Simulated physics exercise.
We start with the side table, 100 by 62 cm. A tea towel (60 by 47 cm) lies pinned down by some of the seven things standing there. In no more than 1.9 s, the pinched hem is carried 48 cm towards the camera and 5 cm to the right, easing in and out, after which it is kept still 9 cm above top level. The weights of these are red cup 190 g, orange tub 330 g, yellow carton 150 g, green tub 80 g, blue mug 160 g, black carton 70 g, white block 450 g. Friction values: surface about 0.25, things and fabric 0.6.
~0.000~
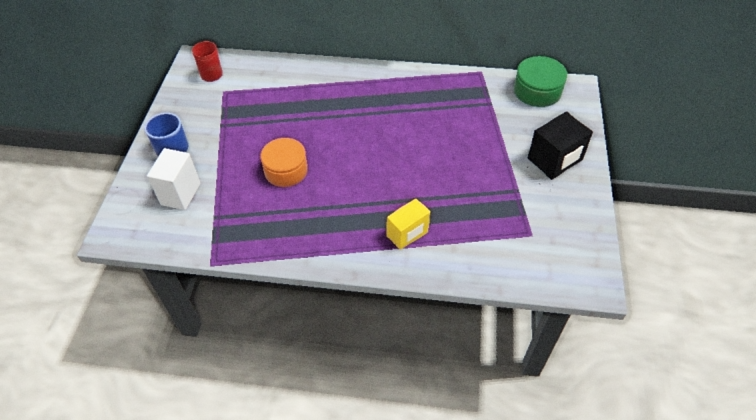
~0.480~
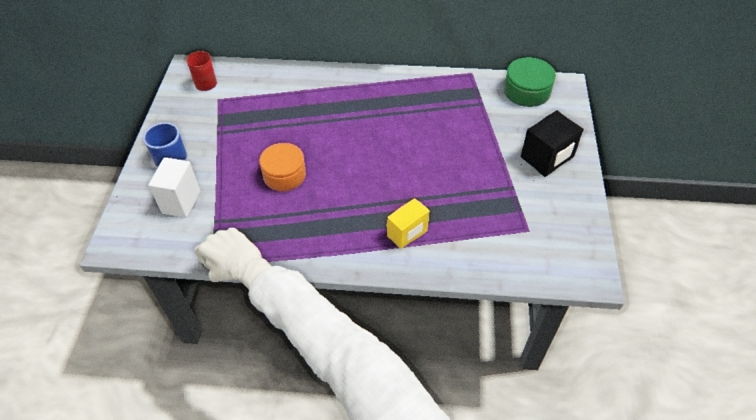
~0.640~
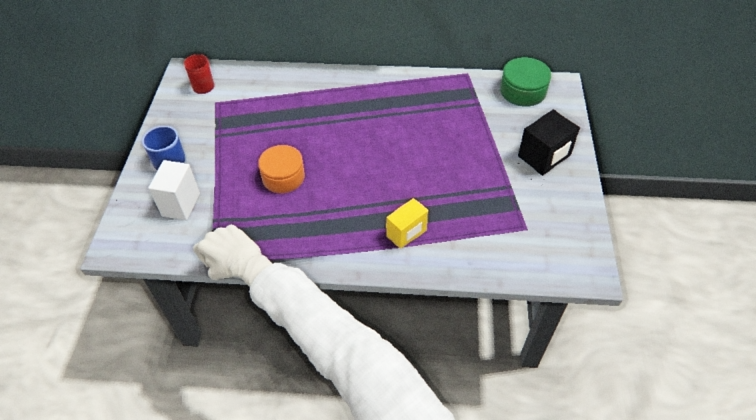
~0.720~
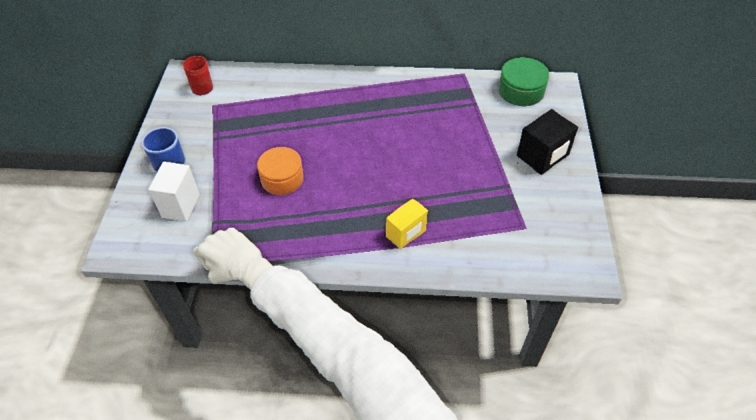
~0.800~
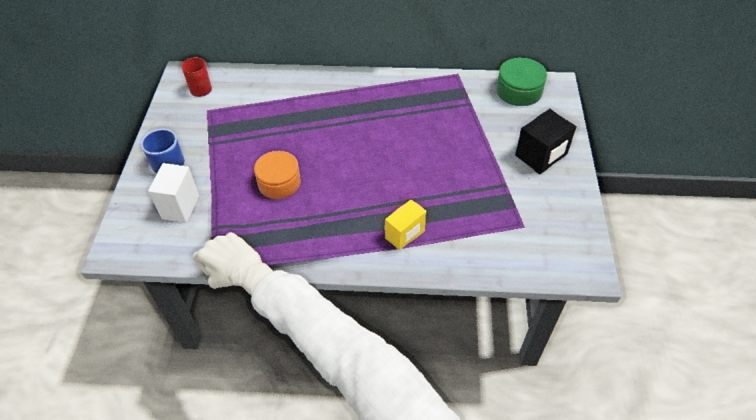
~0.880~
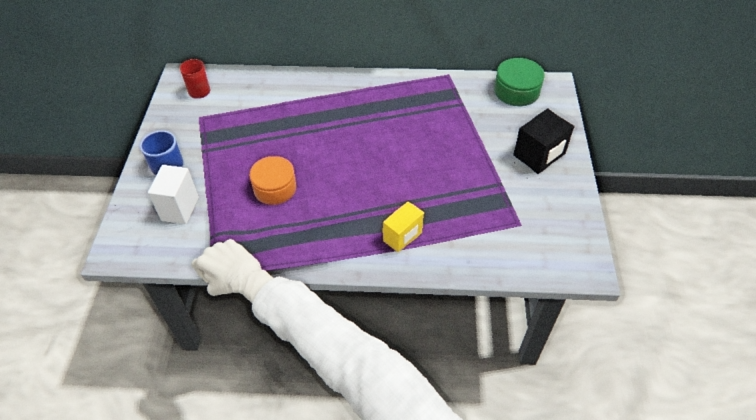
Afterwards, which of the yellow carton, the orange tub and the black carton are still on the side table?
Result: Yellow carton: Gone. Orange tub: Gone. Black carton: Still there.
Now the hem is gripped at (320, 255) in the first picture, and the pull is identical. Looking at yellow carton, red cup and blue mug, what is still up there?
At the end, the yellow carton ends up off the top, the red cup holds its spot, and the blue mug holds its spot.
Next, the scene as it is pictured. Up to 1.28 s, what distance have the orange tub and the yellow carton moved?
Shift - orange tub 15 cm, yellow carton 8 cm.
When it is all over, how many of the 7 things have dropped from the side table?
All told, 2.
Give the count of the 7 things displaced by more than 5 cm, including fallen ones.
Tally: 2.
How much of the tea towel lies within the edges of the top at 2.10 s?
Roughly 0%.
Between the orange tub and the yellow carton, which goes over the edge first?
The yellow one goes first.
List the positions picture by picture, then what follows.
Yellow carton (408, 214); orange tub (283, 154); black carton (564, 130); tea towel corners (210, 266) (223, 92) (482, 72) (533, 236), in the first picture.
Tea towel corners (218, 100) (472, 73); grip (212, 267), in the second picture.
Tea towel corners (215, 103) (468, 73); grip (212, 265), in the third picture.
Tea towel corners (213, 106) (465, 74); grip (212, 268), in the fourth picture.
Orange tub (276, 166); tea towel corners (207, 111) (458, 74); grip (211, 273), in the fifth picture.
Yellow carton (403, 217); orange tub (272, 172); black carton (547, 126); tea towel corners (199, 118) (449, 74) (522, 226); grip (210, 280), in the sixth picture.
At 1.3 s, 90 % of the tea towel is still over the top; orange tub 14 cm off its start, yellow carton 7 cm off its start.
At 1.7 s, 55 % of the tea towel is still over the top; orange tub 32 cm off its start, yellow carton over the edge, white block 1 cm off its start.
At 2.1 s, 0 % of the tea towel is still over the top; orange tub over the edge, yellow carton over the edge, white block 1 cm off its start at (169, 186).
At 2.5 s, 0 % of the tea towel is still over the top; orange tub over the edge, yellow carton over the edge, white block 1 cm off its start.
At 4.1 s, 0 % of the tea towel is still over the top; orange tub over the edge, yellow carton over the edge, black carton 0 cm off its start at (547, 126), white block 1 cm off its start at (169, 186).
